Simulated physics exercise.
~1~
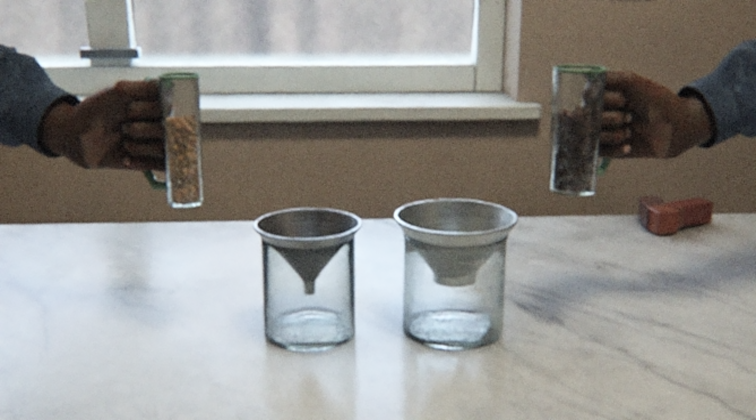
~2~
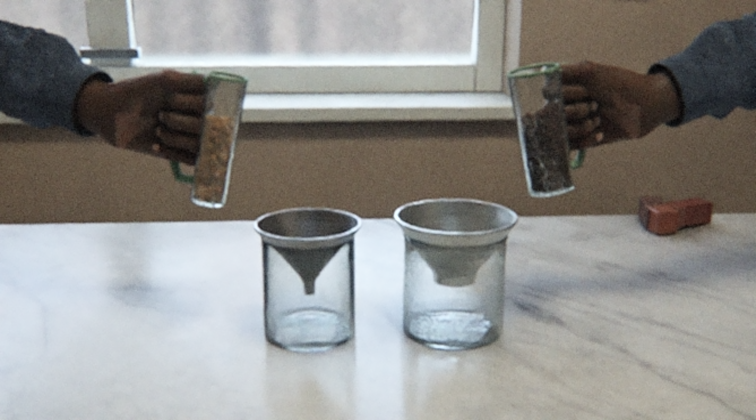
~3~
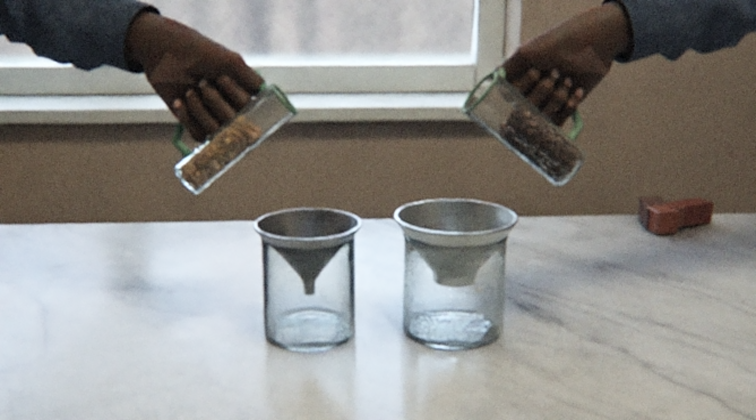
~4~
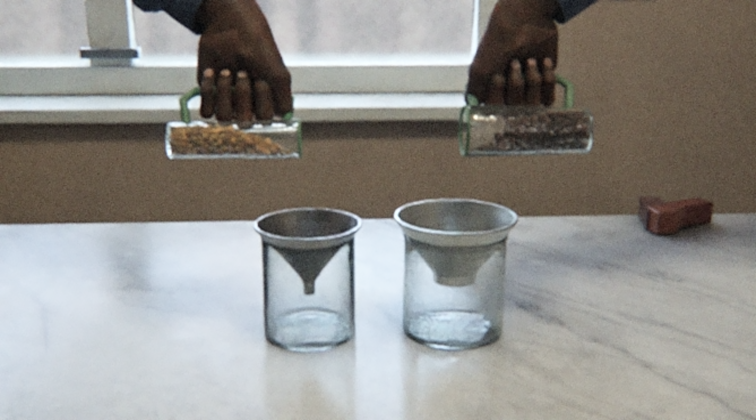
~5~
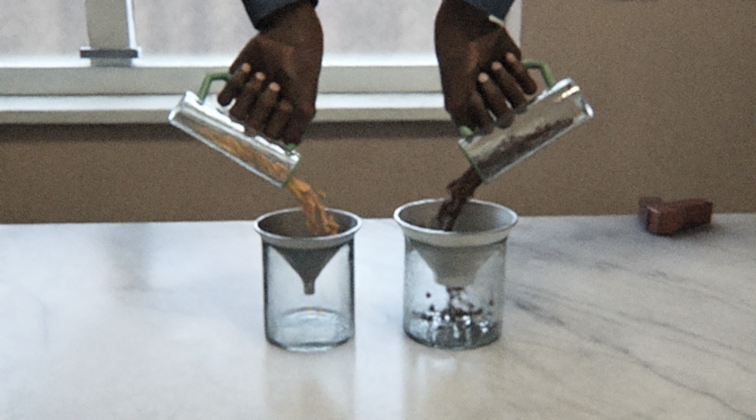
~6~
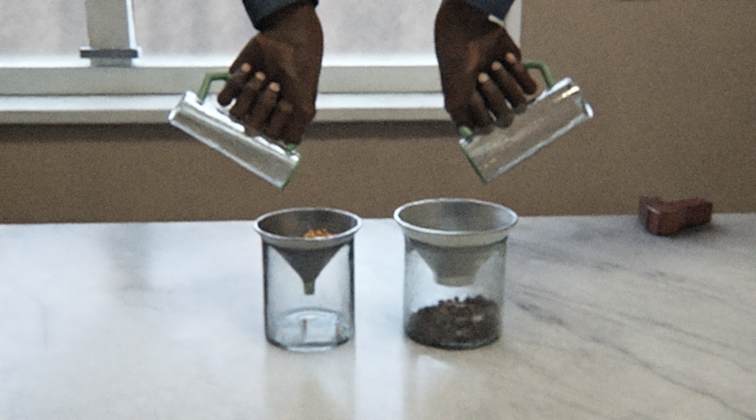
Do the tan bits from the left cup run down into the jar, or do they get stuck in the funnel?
They get stuck in the left funnel, with hardly any reaching the jar, while the dark bits on the right run clear through theirs.
